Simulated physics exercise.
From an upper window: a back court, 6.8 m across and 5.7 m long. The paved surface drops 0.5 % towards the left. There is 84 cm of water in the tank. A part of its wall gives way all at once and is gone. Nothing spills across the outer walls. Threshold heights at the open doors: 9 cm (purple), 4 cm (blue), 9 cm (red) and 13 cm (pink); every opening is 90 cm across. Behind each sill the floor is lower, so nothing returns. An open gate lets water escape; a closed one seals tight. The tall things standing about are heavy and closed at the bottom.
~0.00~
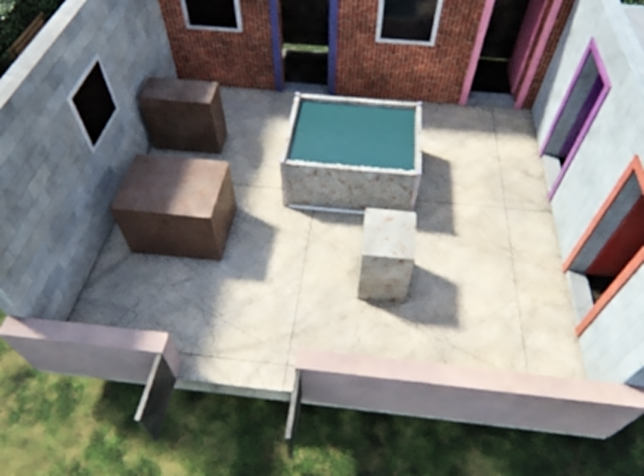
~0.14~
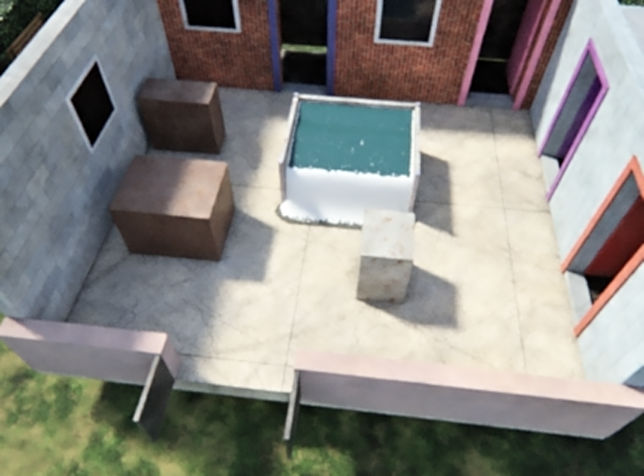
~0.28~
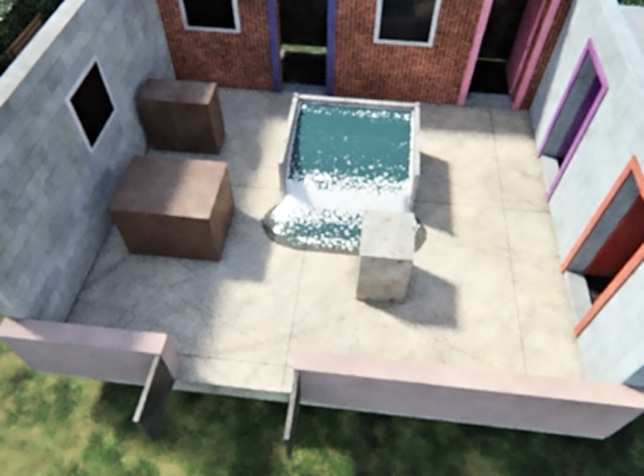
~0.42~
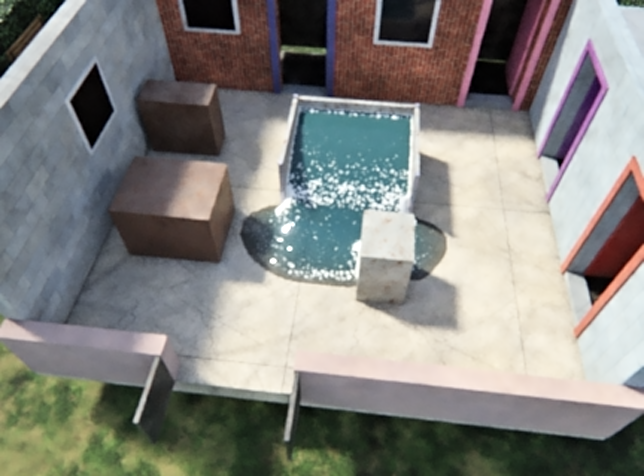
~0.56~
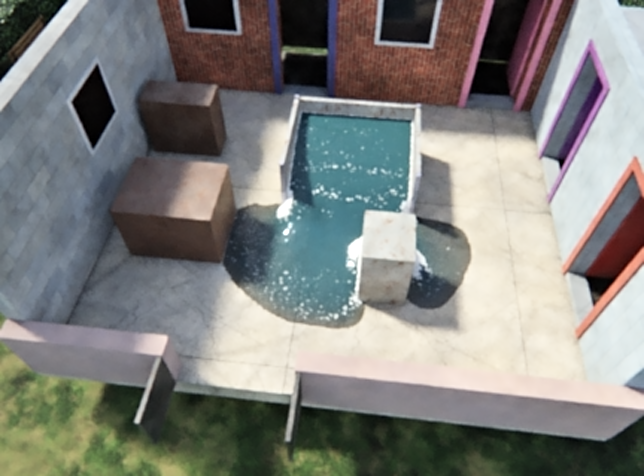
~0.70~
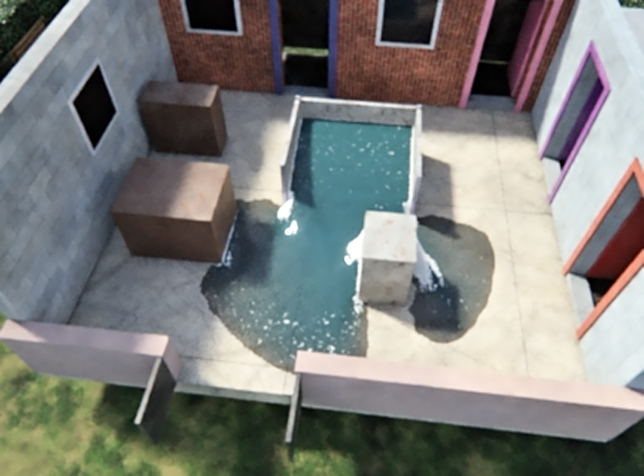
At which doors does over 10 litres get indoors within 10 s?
Door by door: At the purple door it does not reach the limit; at the blue door it does not reach the limit; at the red door it passes the limit; at the pink door it keeps below the limit.
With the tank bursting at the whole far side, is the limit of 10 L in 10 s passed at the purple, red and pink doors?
Against that limit: Purple above, red below, pink over.
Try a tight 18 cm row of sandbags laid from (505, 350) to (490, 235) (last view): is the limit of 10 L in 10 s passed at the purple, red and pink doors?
Against that limit: Purple below, red below, pink under.
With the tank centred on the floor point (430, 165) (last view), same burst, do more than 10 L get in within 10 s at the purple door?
Against that limit: Purple below.
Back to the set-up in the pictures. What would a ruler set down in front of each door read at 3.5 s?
In cm: Purple 5, blue 0, red 13, pink 1.
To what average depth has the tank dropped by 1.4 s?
Roughly 29 cm on average.
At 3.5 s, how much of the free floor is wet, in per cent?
Near 60 per cent is wet.
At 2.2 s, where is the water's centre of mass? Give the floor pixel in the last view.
At about (353, 265).
After 1.4 s water covers 40 % of the floor and is deepest (44 cm) near (372, 255); purple door not reached, blue door not reached, red door 10 cm at the sill, 0 L in, pink door not reached.
After 2.2 s water covers 50 % of the floor and is deepest (30 cm) near (585, 394); purple door not reached, blue door not reached, red door 17 cm at the sill, 32 L in, pink door not reached.
After 3.5 s water covers 60 % of the floor and is deepest (21 cm) near (56, 349); purple door 5 cm at the sill, 0 L in, blue door not reached, red door 13 cm at the sill, 64 L in, pink door not reached.
After 6.0 s water covers 80 % of the floor and is deepest (10 cm) near (147, 158); purple door 4 cm at the sill, 0 L in, blue door not reached, red door 5 cm at the sill, 72 L in, pink door 9 cm at the sill, 0 L in.
After 10.0 s water covers 100 % of the floor and is deepest (8 cm) near (160, 131); purple door 3 cm at the sill, 0 L in, blue door 3 cm at the sill, 2 L in, red door 2 cm at the sill, 72 L in, pink door 6 cm at the sill, 0 L in.
